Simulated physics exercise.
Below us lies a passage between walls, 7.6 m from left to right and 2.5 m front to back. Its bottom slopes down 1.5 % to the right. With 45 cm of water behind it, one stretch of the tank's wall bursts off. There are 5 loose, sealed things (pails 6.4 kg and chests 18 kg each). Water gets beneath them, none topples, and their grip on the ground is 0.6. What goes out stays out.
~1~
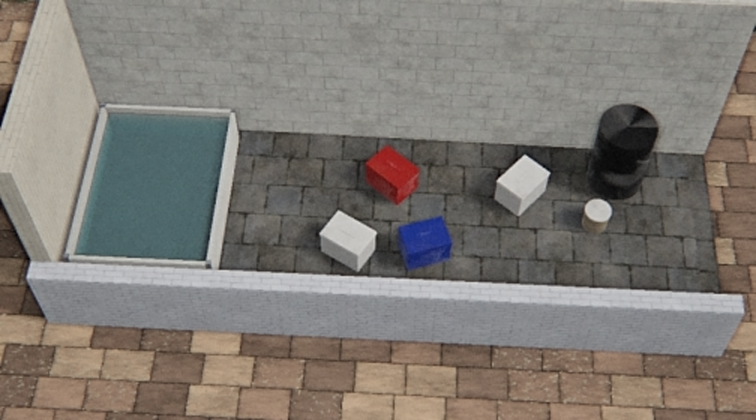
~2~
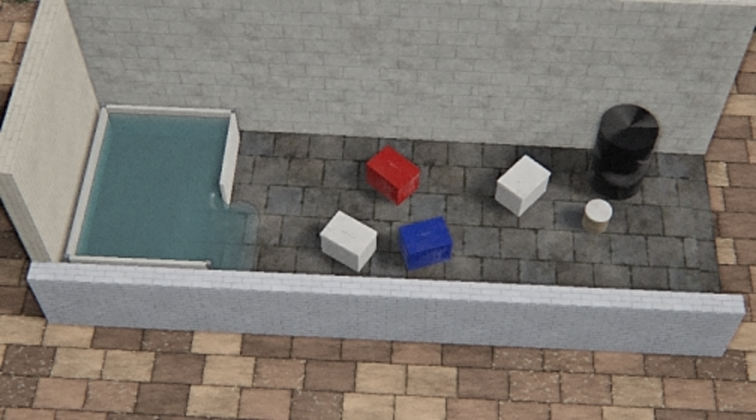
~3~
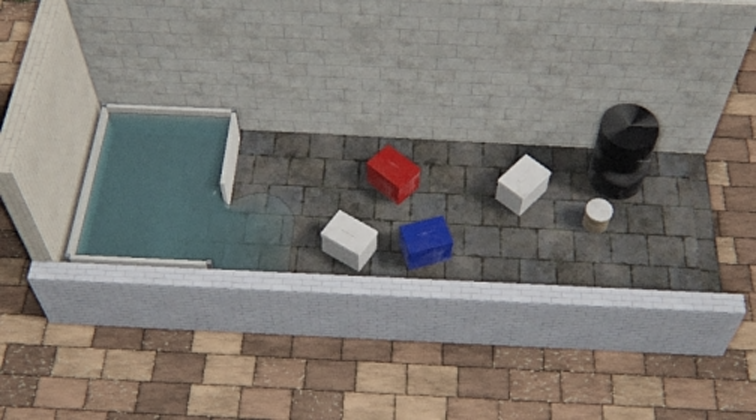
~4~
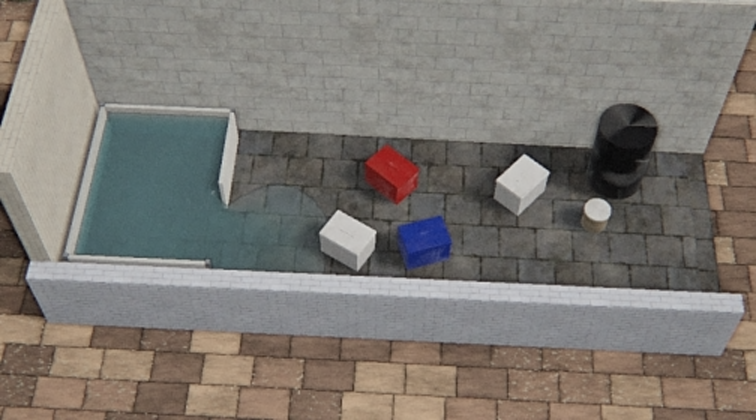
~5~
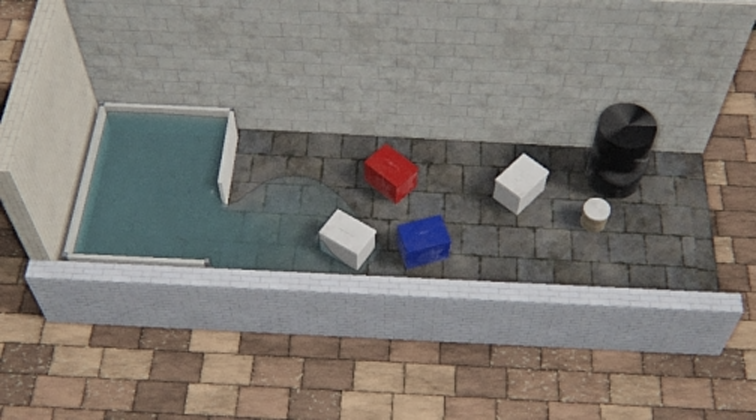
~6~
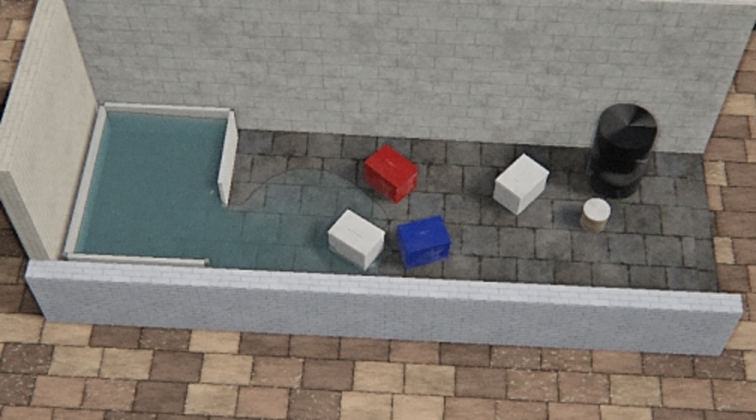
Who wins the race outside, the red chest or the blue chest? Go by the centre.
First out is the blue one.
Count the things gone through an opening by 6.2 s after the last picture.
By then 3.
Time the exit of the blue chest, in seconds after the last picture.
Near 3.5 s.
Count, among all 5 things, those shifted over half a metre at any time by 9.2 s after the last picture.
That makes 5.
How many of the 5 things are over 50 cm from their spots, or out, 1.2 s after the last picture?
By then 3.
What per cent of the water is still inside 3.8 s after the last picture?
About 82 per cent.
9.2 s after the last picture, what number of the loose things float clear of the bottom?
0 of them.
Then, 1.2 s after the last picture the red chest is near (417, 140), 0.5 m from its start, aground; the blue chest is near (466, 229), 0.5 m from its start, aground; 0 of 5 are out; 0 afloat.
Then, 3.8 s after the last picture the red chest is near (426, 132), 0.7 m from its start, aground; the blue chest has gone out (3.5 s after the last picture); 1 of 5 are out; 2 afloat.
Then, 6.2 s after the last picture the red chest is near (422, 134), 0.6 m from its start, aground; the blue chest has gone out (3.5 s after the last picture); 3 of 5 are out; 0 afloat.
Then, 9.2 s after the last picture the red chest is near (422, 134), 0.6 m from its start, aground; the blue chest has gone out (3.5 s after the last picture); 3 of 5 are out; 0 afloat.
